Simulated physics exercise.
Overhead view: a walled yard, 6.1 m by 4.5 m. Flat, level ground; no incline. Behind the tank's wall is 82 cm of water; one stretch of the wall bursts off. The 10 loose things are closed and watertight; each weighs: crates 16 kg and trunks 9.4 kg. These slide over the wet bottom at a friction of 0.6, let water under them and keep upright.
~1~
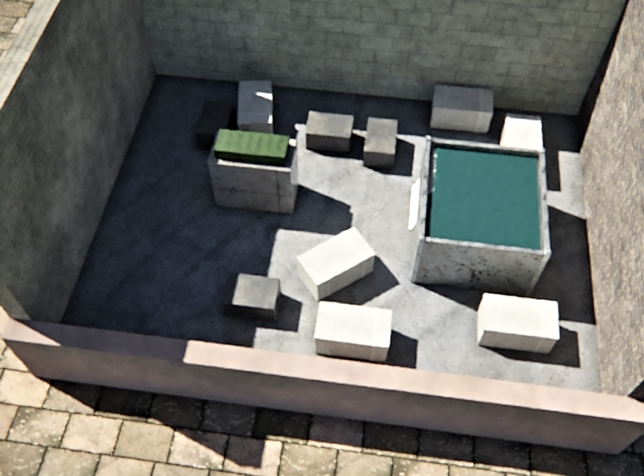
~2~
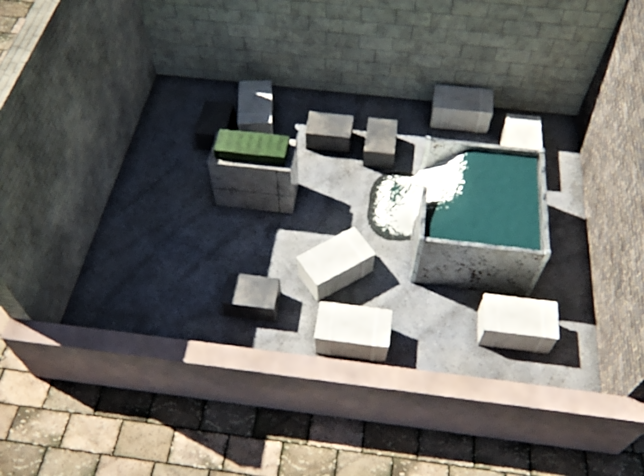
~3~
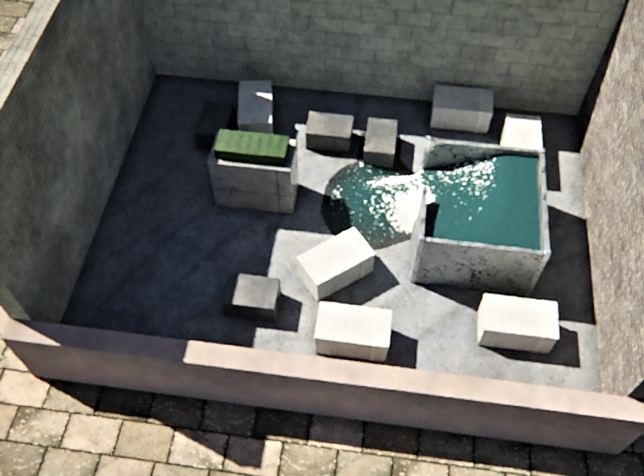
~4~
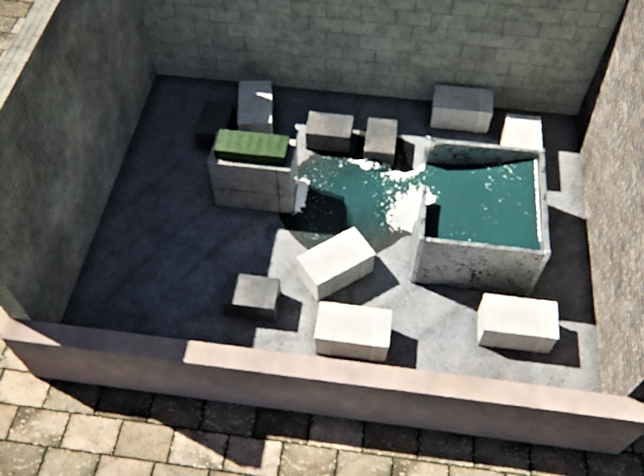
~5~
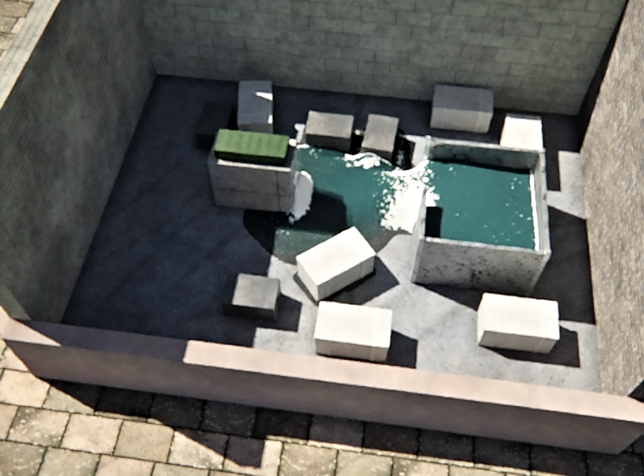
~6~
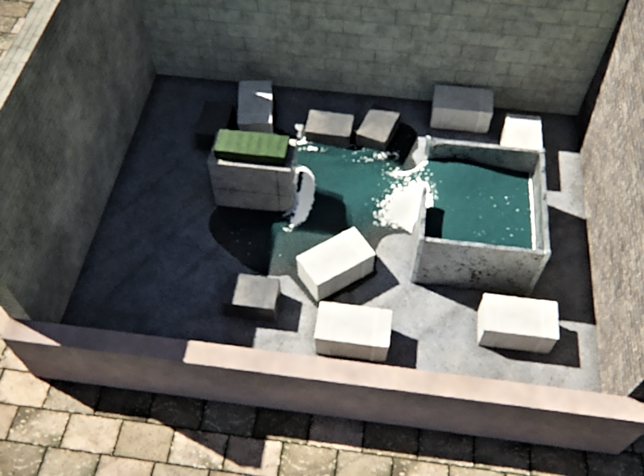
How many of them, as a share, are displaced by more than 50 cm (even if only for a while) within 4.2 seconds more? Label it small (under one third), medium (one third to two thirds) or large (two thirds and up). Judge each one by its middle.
Medium.
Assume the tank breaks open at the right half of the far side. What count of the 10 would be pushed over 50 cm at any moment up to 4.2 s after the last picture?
You'd get 7 in that case.
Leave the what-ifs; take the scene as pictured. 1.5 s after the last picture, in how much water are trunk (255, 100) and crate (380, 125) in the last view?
14 and 5 cm.
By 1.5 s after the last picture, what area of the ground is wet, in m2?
I'd estimate close to 16 m2.
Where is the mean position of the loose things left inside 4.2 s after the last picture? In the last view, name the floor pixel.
The centre sits near (345, 231).
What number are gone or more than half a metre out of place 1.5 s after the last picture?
I get 4.
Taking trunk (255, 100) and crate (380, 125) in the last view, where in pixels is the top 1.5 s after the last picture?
Near (201, 73) and (366, 90).
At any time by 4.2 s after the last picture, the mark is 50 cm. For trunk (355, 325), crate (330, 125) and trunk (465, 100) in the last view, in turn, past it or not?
Within the mark, beyond the mark, within the mark.
Then, 0.4 s after the last picture 1 of 10 are over 50 cm from their spots; 0 afloat.
Then, 1.5 s after the last picture 4 of 10 are over 50 cm from their spots; 3 afloat.
Then, 2.8 s after the last picture 4 of 10 are over 50 cm from their spots; 3 afloat.
Then, 4.2 s after the last picture 5 of 10 are over 50 cm from their spots, and 5 have been at some point; 4 afloat.
